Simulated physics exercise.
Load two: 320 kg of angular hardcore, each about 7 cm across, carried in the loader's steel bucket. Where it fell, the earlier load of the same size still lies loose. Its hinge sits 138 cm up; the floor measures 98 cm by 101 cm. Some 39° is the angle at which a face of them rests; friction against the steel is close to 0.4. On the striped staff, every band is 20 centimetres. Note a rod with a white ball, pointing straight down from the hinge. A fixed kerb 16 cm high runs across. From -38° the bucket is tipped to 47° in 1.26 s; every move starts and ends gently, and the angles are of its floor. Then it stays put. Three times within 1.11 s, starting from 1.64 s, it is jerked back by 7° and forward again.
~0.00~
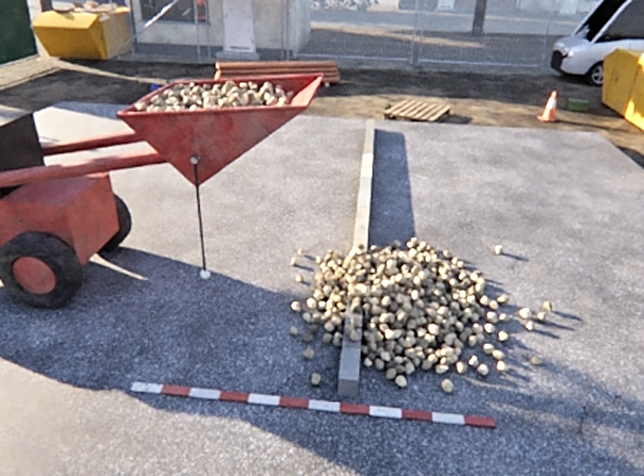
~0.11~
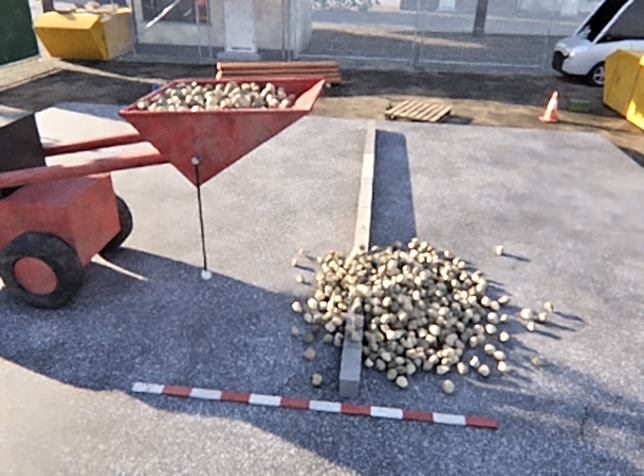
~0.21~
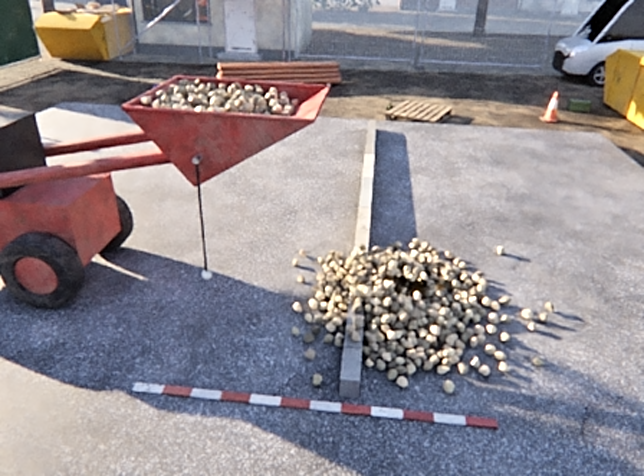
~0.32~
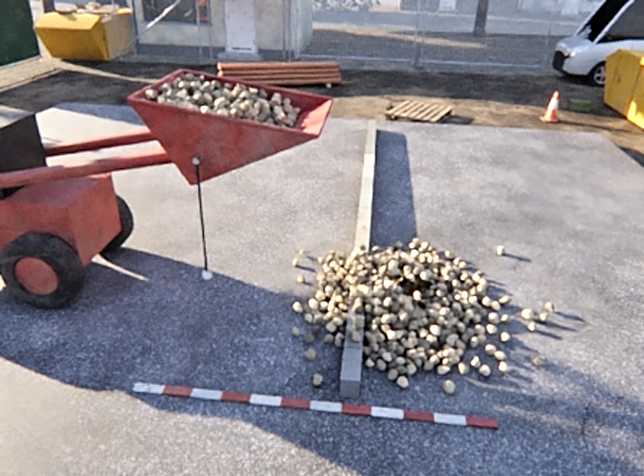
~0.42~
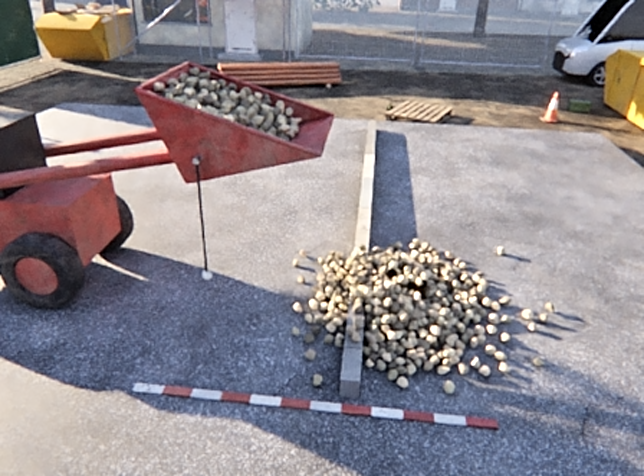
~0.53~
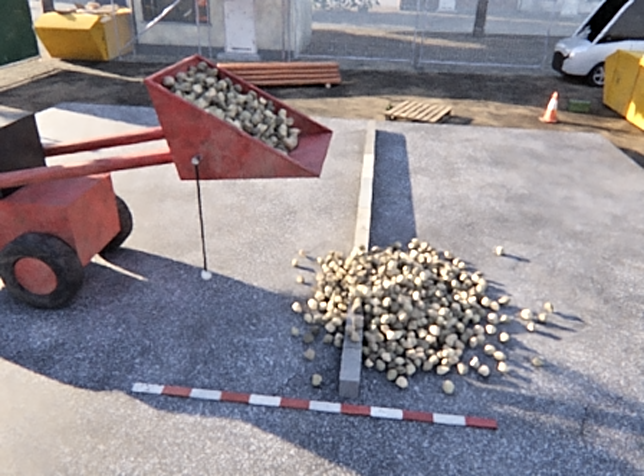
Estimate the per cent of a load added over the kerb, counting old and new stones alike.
Roughly 7 per cent of a load is added.
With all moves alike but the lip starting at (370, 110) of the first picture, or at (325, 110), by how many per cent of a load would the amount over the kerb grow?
55 % and 15 %.
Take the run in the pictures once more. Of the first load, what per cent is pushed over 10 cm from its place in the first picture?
Near 0 per cent, I reckon.
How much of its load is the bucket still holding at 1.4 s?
Close to 55 in a hundred.
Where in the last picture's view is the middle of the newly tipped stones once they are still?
Centre at roughly (322, 283).
After 0.9 s the floor is at 33°; in per cent of one load, 100 in the bucket, 15 on this side of the kerb, 85 over the kerb; the foremost stones are at (524, 310).
After 1.4 s the floor is at 47°; in per cent of one load, 53 in the bucket, 62 on this side of the kerb, 85 over the kerb; the foremost stones are at (524, 310).
After 3.2 s the floor is at 47°; in per cent of one load, 0 in the bucket, 108 on this side of the kerb, 92 over the kerb; the foremost stones are at (524, 310).
After 5.8 s the floor is at 47°; in per cent of one load, 0 in the bucket, 108 on this side of the kerb, 92 over the kerb; the foremost stones are at (524, 310). Net gain over the kerb, 7.
